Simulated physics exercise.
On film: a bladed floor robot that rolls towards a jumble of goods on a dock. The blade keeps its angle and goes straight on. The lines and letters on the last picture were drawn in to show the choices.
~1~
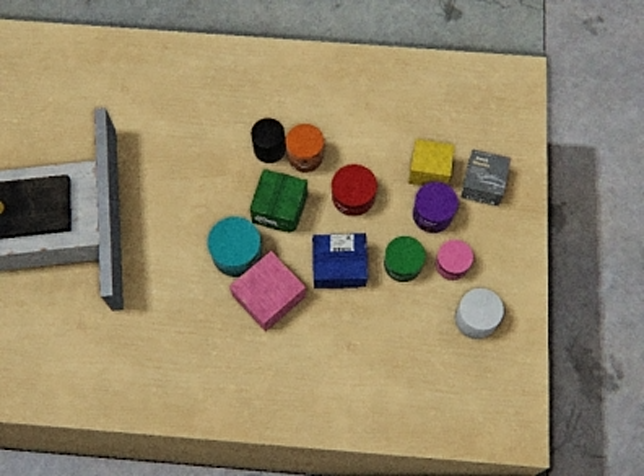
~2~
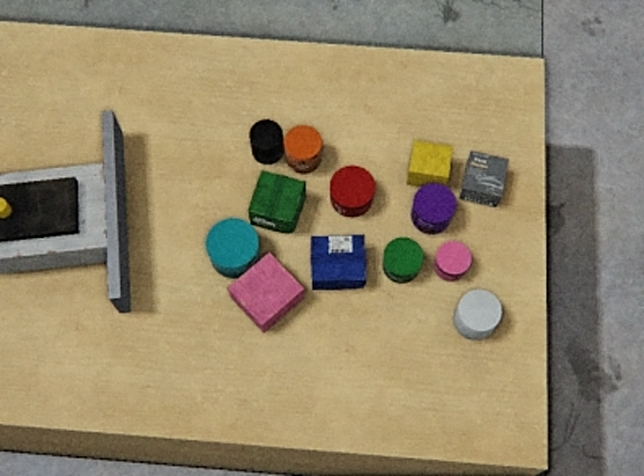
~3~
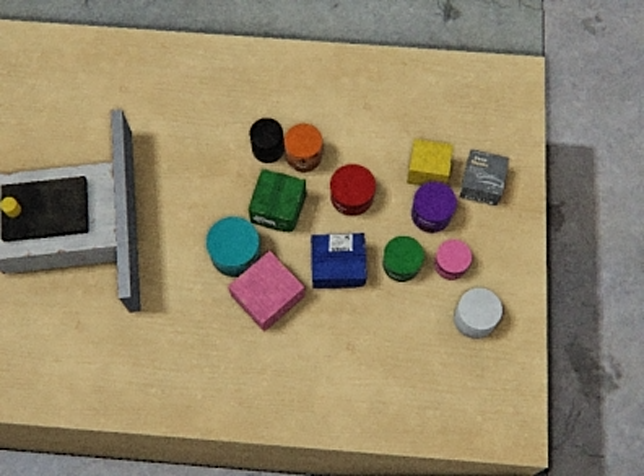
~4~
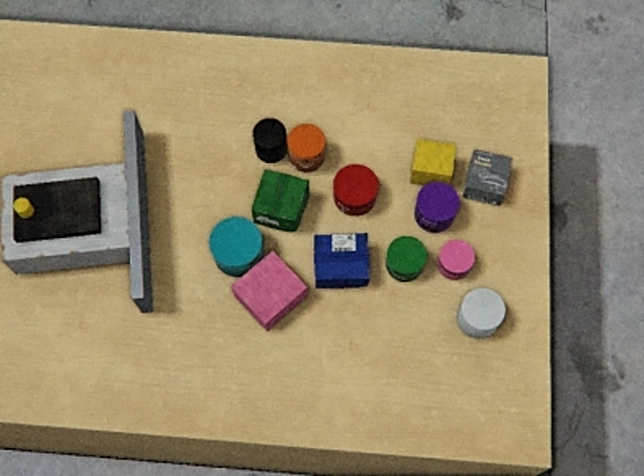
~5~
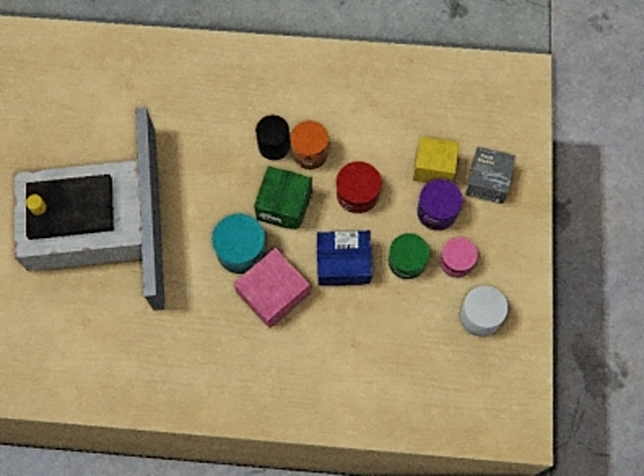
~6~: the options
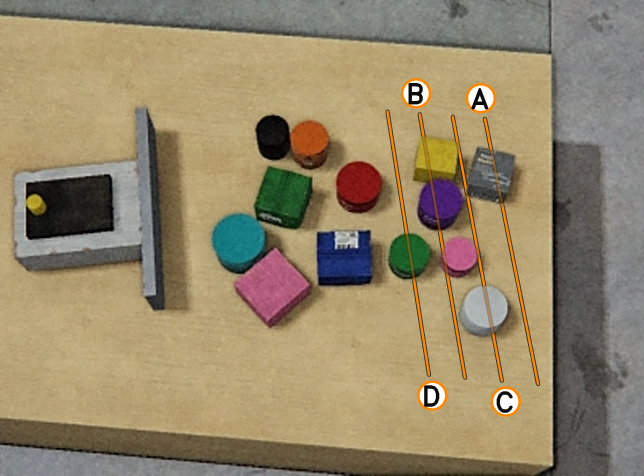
In this clip, a grey robot with a wide flat blade rolls slowly a short way to the right across a wooden surface, towards a jumble of colourful boxes and round containers, which stay in place.
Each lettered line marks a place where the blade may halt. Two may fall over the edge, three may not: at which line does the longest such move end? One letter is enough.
The farthest such stop is B.
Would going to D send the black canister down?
No.
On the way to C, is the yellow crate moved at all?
By then, yes.
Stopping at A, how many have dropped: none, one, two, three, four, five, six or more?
By then, six or more.
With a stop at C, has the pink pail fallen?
Yes.
On the marked copy, A at (510, 244); B at (441, 239); C at (476, 242); D at (407, 236).
With B. Early on, robot (182, 213); pink crate (294, 294); turquoise pail (288, 242).
Further on, robot (288, 222); pink pail (521, 257); green pail (489, 236).
At the end, robot (372, 228); pink pail over the edge; green pail over the edge; two fallen.
As for the rest, A drops seven; C drops five; D is within the limit but short.
